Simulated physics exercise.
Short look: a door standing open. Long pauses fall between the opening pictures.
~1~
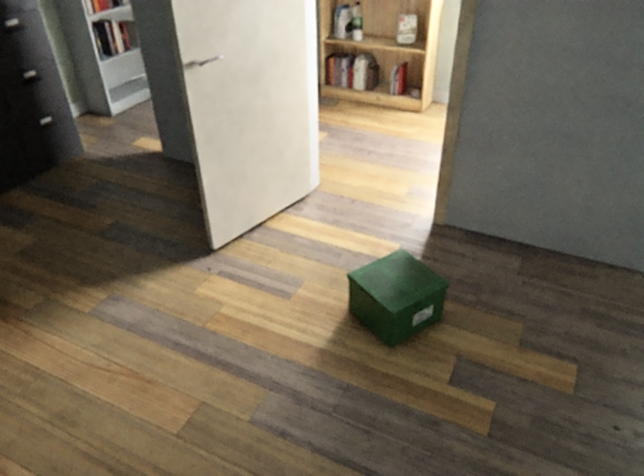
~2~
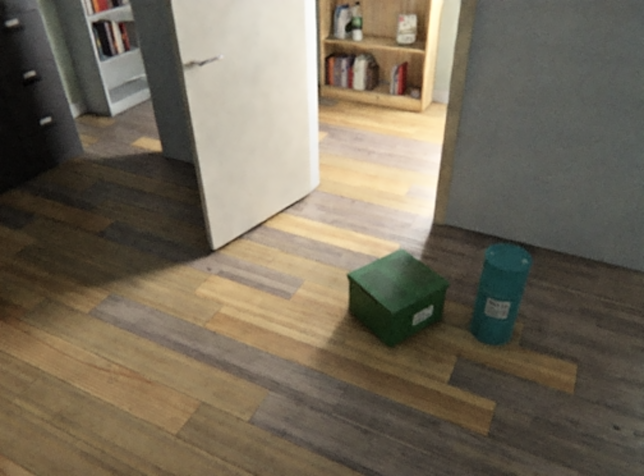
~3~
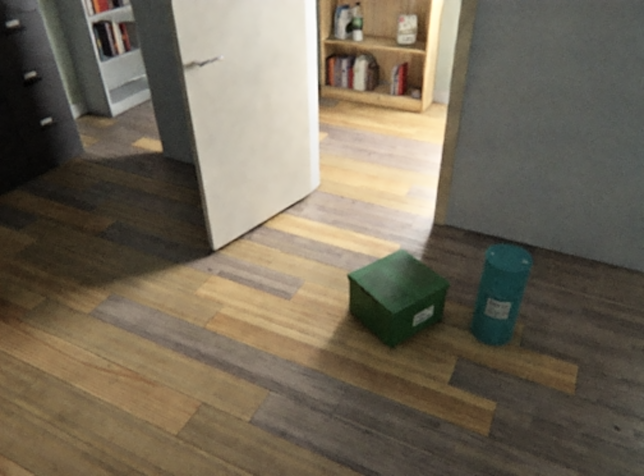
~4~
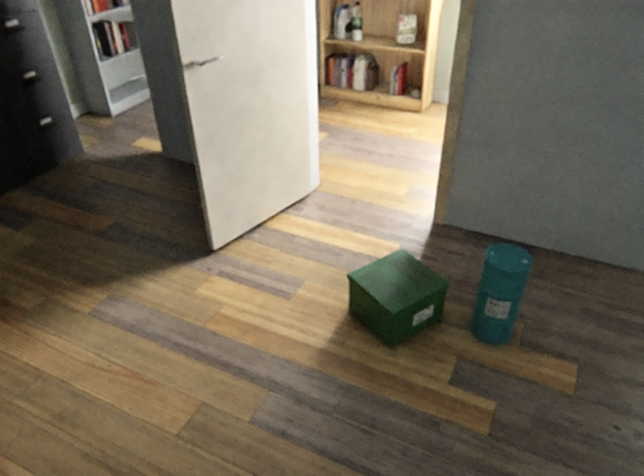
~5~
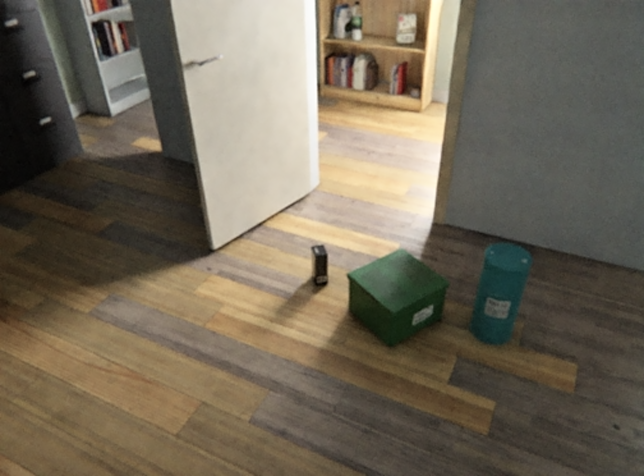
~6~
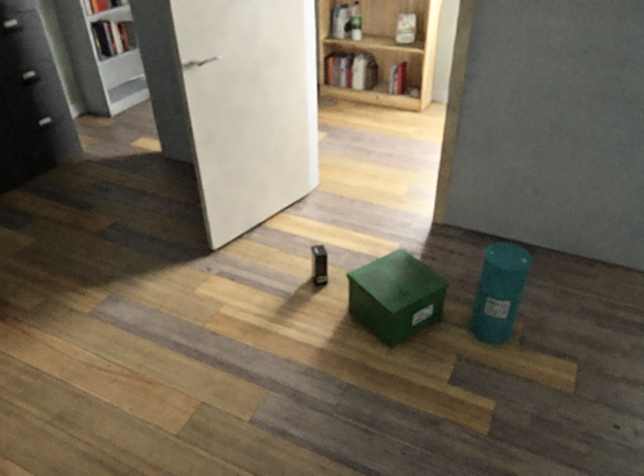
The footage shows a green box on a wooden floor near a wide-open, still door; a turquoise canister appears to its right, and later a small black carton appears to its left, with nothing seen moving otherwise.
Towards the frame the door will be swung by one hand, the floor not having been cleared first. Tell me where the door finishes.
It finishes flush in the frame.
Then, 1.10 s later than the last frame, open by 82°.
Then, 2.00 s later than the last frame, open by 49°.
Then, 2.80 s later than the last frame, open by 17°.
When it is over, open by 0°; all 3 as before. End places, in pixels of the last picture, black carton near (319, 266).
